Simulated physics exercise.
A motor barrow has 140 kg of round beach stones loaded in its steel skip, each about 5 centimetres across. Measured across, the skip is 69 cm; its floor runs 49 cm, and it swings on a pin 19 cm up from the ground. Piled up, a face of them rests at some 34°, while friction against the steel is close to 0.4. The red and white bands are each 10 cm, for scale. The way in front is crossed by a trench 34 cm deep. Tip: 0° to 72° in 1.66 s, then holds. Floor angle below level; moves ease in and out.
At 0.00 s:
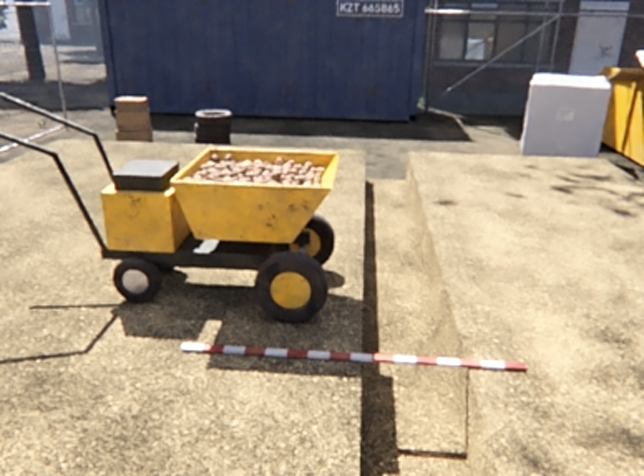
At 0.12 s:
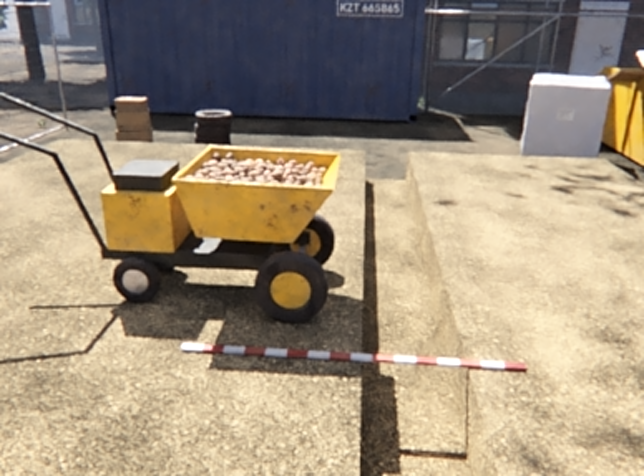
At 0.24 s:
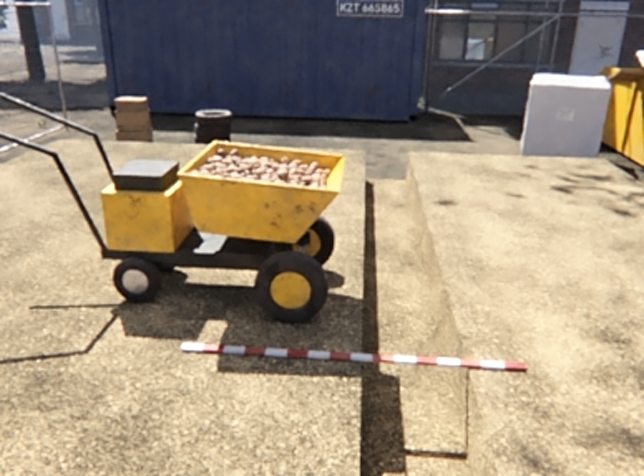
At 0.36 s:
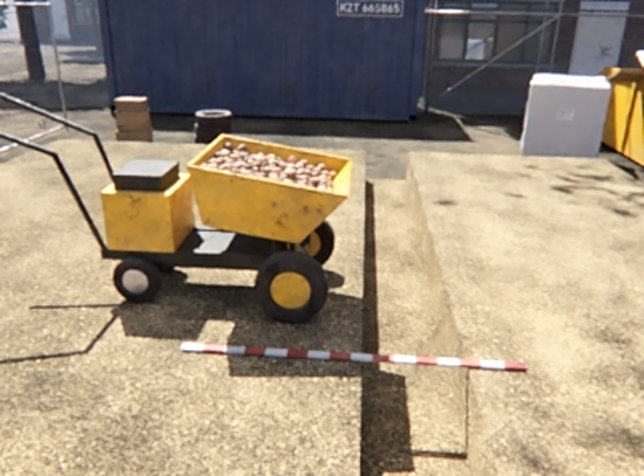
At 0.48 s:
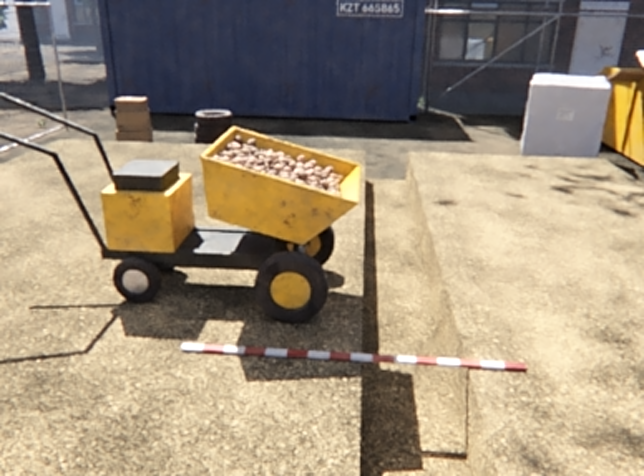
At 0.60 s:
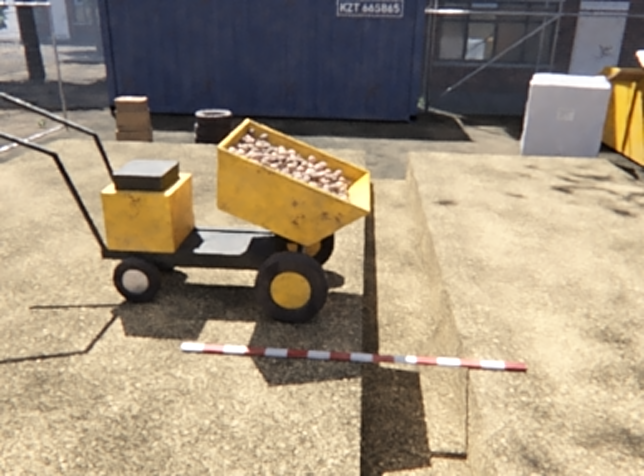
The clip shows a yellow motor barrow loaded with round stones standing beside a trench, a red and white striped pole on the ground nearby, as its skip gradually tilts forward to the right while the wheels stay still.
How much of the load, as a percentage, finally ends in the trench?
I would put it at about 88 per cent.
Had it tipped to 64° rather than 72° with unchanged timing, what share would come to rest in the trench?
Some 75 in a hundred, I'd say.
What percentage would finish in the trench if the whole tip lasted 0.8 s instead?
That works out at about 75 in a hundred.
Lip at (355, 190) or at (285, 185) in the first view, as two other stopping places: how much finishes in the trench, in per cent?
About 60 per cent from the first spot, about 100 from the second.
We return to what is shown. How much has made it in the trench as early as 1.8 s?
At that moment: Approx. 45 %.
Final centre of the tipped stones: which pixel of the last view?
Their middle lands near (420, 339).
After 1.2 s the floor is at 61°; 99 % in the skip, 1 % in the trench; the foremost stones are at (418, 259).
After 1.8 s the floor is at 72°; 47 % in the skip, 45 % in the trench, 9 % past the trench; the foremost stones are at (514, 299).
After 2.1 s the floor is at 72°; 22 % in the skip, 66 % in the trench, 12 % past the trench; the foremost stones are at (566, 306).
After 4.1 s the floor is at 72°; 0 % in the skip, 88 % in the trench, 12 % past the trench; the foremost stones are at (587, 308).
